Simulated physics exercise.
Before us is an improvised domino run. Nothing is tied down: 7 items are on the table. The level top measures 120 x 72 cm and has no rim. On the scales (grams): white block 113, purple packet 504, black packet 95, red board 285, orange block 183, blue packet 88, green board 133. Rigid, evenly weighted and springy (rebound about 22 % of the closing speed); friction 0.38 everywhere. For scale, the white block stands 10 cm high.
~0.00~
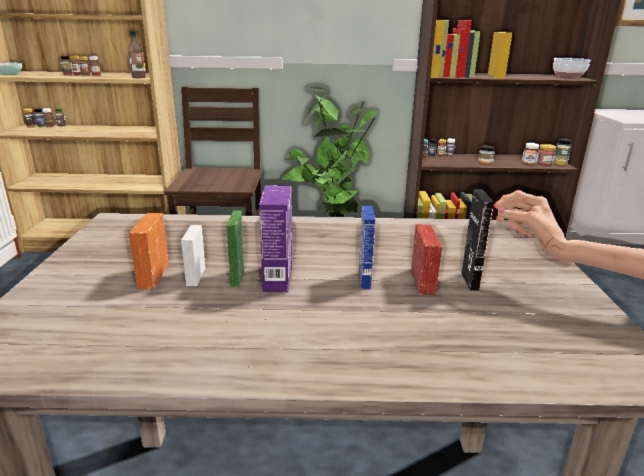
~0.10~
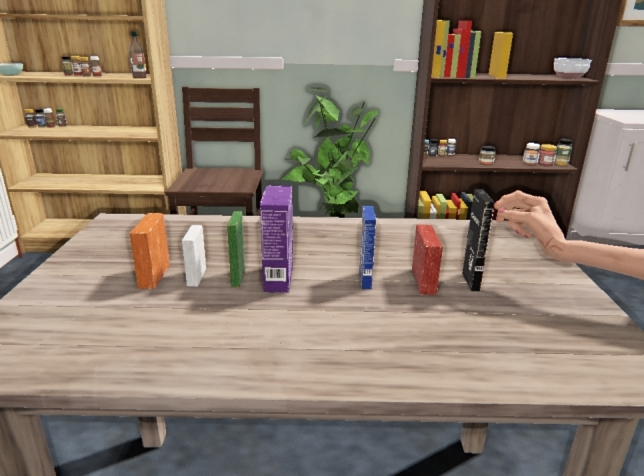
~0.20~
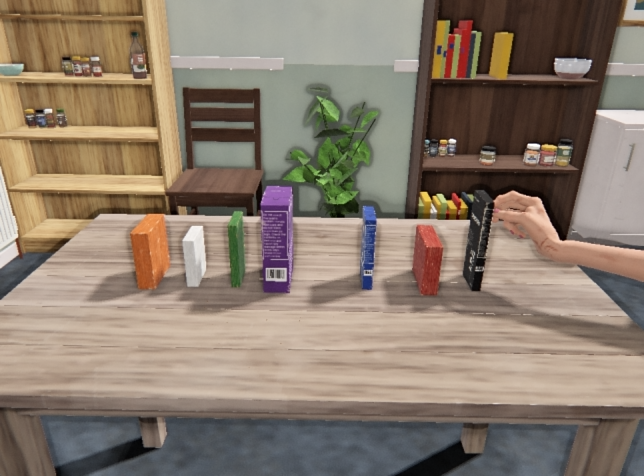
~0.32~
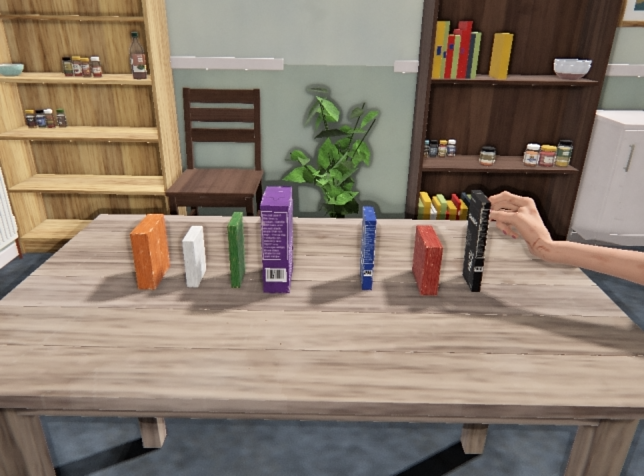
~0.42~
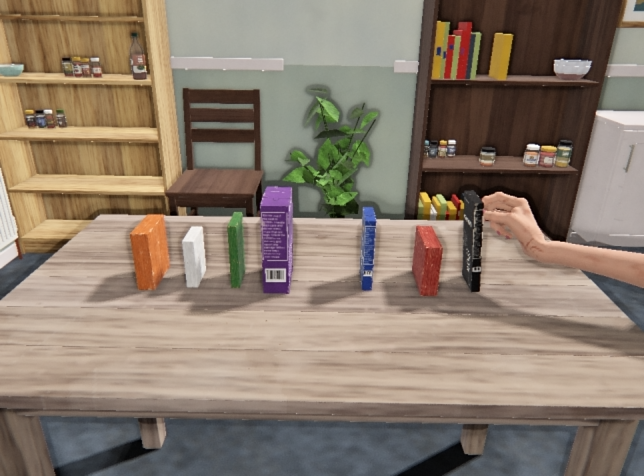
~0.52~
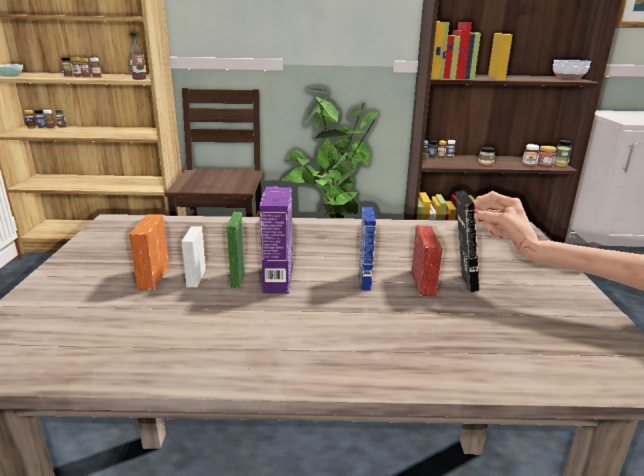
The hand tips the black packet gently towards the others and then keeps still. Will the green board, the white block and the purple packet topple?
The green board is still upright, the white block is still upright, the purple packet is still upright.
After 0.62 s, black packet 20° over.
After 0.72 s, black packet 33° over.
In the end (1.5 s), all 5 under 5 cm from the start. At the end, from the last picture's camera, green board near (237, 250), white block near (194, 257).
